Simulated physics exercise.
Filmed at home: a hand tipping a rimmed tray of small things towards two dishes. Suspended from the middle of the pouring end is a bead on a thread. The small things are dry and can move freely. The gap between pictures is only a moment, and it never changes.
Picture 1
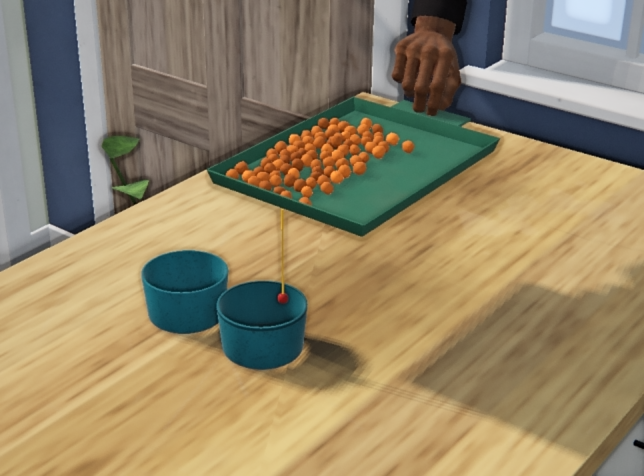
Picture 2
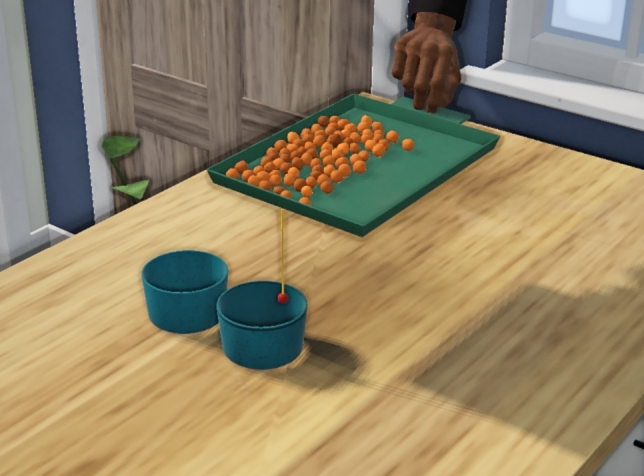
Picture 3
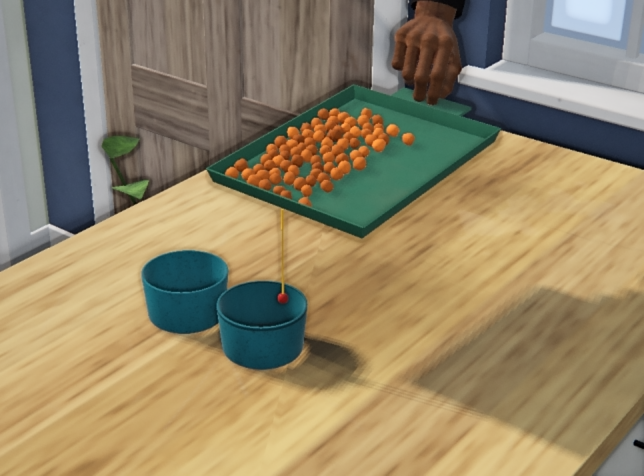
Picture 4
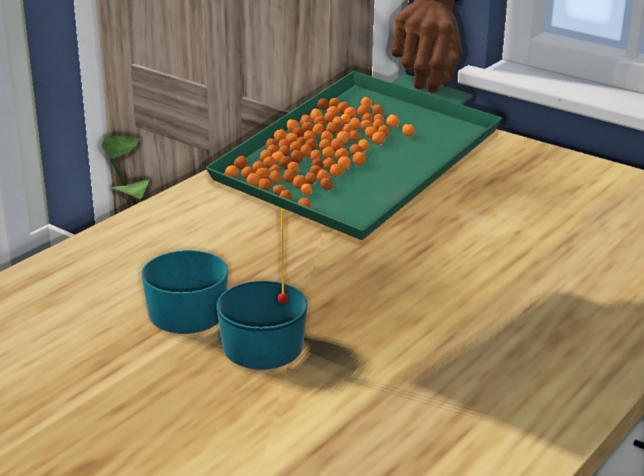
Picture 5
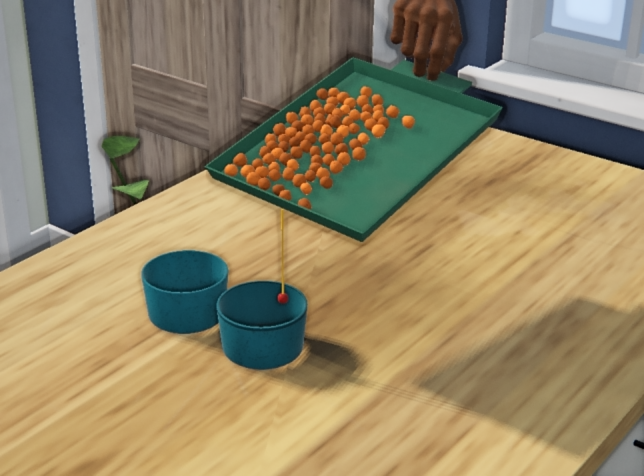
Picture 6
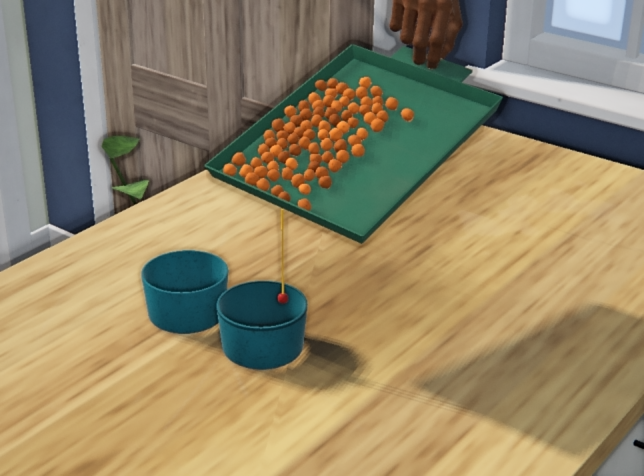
On a pale wooden table in a home, a hand at the far edge holds a green rimmed tray of small orange balls near two teal dishes and a hanging red bead. The hand gradually raises the tray's far side, steepening its slope towards the near edge, while the balls shift little against the surface.
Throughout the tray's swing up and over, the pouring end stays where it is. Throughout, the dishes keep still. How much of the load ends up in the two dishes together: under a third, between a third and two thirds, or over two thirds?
The catch is weak, below a third of the load.
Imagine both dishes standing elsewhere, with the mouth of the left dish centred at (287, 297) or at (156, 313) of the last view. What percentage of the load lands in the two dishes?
20 and 20 %.
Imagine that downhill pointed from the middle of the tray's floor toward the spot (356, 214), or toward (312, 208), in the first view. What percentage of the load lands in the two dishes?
I'd expect around 0 in a hundred first and around 0 in a hundred second.
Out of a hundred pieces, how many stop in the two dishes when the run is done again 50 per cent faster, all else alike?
That works out at about 0 percent.
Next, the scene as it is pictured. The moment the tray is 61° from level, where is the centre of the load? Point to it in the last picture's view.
Close to (308, 184).
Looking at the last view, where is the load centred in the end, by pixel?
Resting centre, last picture - approx. (320, 419).
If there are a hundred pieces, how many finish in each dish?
Left dish around 0, right dish around 0, both in a hundred.
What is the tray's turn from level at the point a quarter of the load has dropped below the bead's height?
Roughly 90 degrees from level.
Just after the last frame, tray tipped steeply; almost all on the tray; about a tenth outside both; just a few in the air.
A moment on, tray tipped past a quarter turn; just a few on the tray; roughly two thirds outside both; roughly a quarter in the air.
Further on, tray tipped past a quarter turn; every one outside both.
When it is over, tray tipped past a quarter turn; not one in the right dish; not one in the left dish; every one outside both.
